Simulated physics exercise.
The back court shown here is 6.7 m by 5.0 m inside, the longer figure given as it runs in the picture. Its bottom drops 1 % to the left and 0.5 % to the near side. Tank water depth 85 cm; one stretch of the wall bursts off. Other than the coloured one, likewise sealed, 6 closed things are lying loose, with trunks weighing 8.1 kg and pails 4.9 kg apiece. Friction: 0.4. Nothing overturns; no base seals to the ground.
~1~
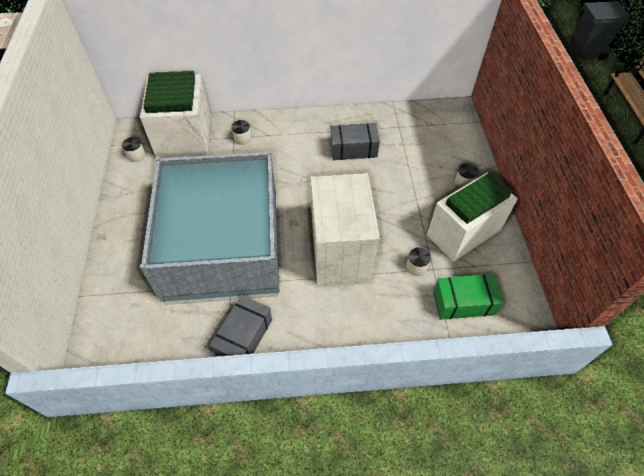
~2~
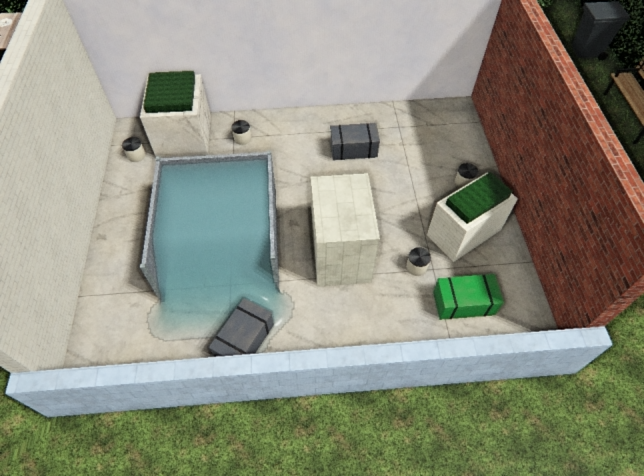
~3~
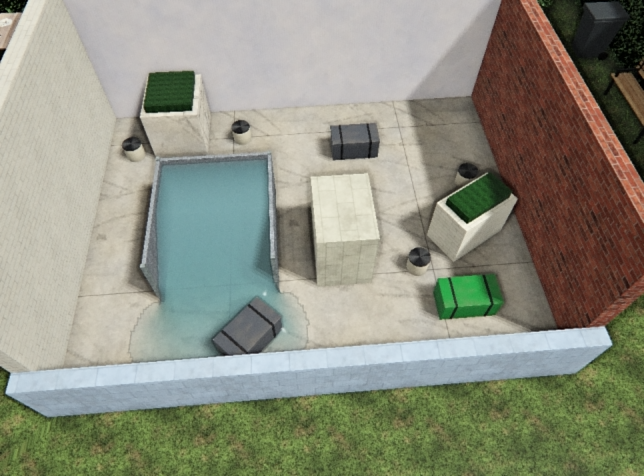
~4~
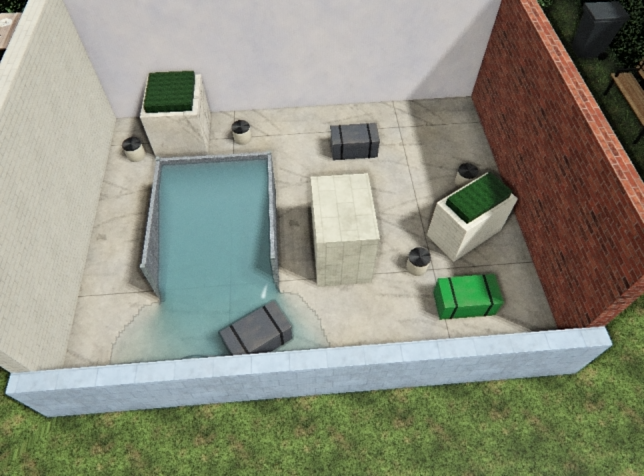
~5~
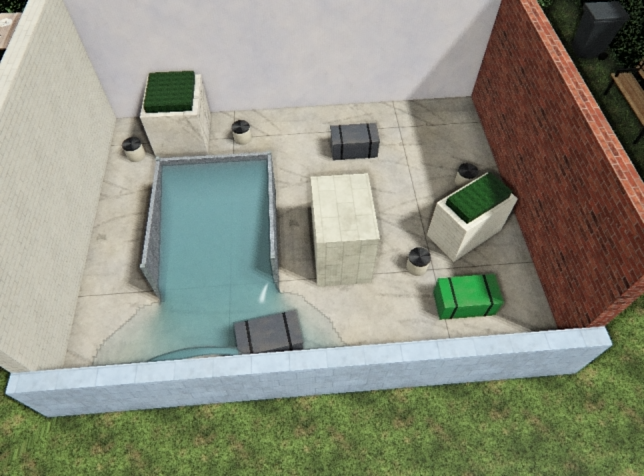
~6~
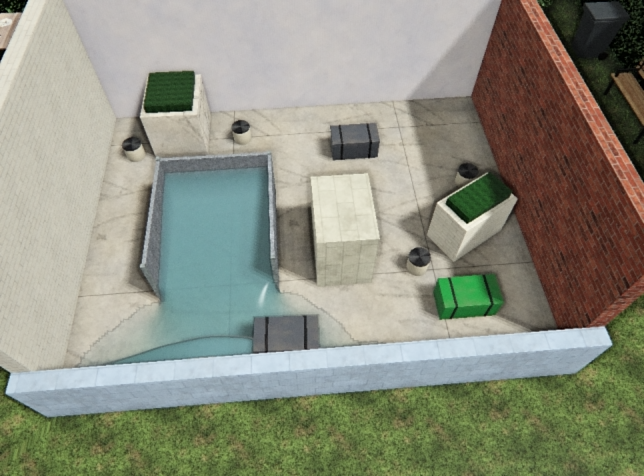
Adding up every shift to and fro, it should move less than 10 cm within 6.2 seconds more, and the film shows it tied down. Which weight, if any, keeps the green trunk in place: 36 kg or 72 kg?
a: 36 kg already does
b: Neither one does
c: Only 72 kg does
(b) Neither one does.
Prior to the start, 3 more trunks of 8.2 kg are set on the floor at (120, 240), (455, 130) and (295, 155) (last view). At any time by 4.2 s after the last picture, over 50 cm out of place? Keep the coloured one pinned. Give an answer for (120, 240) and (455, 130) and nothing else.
In that order: More, over.
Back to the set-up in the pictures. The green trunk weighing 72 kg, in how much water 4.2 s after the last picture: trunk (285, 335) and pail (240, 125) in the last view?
Roughly 5 and 2 cm.
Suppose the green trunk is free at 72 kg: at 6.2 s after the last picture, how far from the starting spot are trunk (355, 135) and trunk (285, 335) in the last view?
Net distance: First 100 cm, second 450 cm.
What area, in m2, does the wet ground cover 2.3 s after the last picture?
Close to 23 m2, I'd say.
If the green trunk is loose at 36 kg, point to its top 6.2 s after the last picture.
Around (510, 240).
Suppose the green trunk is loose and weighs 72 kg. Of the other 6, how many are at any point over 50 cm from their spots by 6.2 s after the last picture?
It adds up to 5.
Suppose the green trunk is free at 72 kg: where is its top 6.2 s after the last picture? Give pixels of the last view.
Estimated position: About (492, 253).
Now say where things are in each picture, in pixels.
The first frame shows the green trunk at (471, 290) rests on the ground; 3.0 m2 under water; 0 of 7 have shifted.
The second frame shows the green trunk at (471, 290) rests on the ground; 3.9 m2 under water; 1 of 7 have shifted.
The third frame shows the green trunk at (471, 290) rests on the ground; 5.3 m2 under water; 1 of 7 have shifted.
The fourth frame shows the green trunk at (471, 290) rests on the ground; 6.0 m2 under water; 1 of 7 have shifted.
The fifth frame shows the green trunk at (471, 290) rests on the ground; 6.3 m2 under water; 1 of 7 have shifted.
The sixth frame shows the green trunk at (471, 290), on the bottom; water covers 6.6 m2; 1 of 7 have shifted.
Then, 0.6 s after the last picture the green trunk would be 0 cm from its start with 36 kg and 0 cm from its start with 72 kg; 4 cm of water round it then.
Then, 2.3 s after the last picture the green trunk would be 106 cm from its start with 36 kg and 70 cm from its start with 72 kg; 18 cm of water round it then.
Then, 4.2 s after the last picture the green trunk would be 108 cm from its start with 36 kg and 75 cm from its start with 72 kg; 17 cm of water round it then.
Then, 6.2 s after the last picture the green trunk would be 108 cm from its start with 36 kg and 71 cm from its start with 72 kg; 9 cm of water round it then.
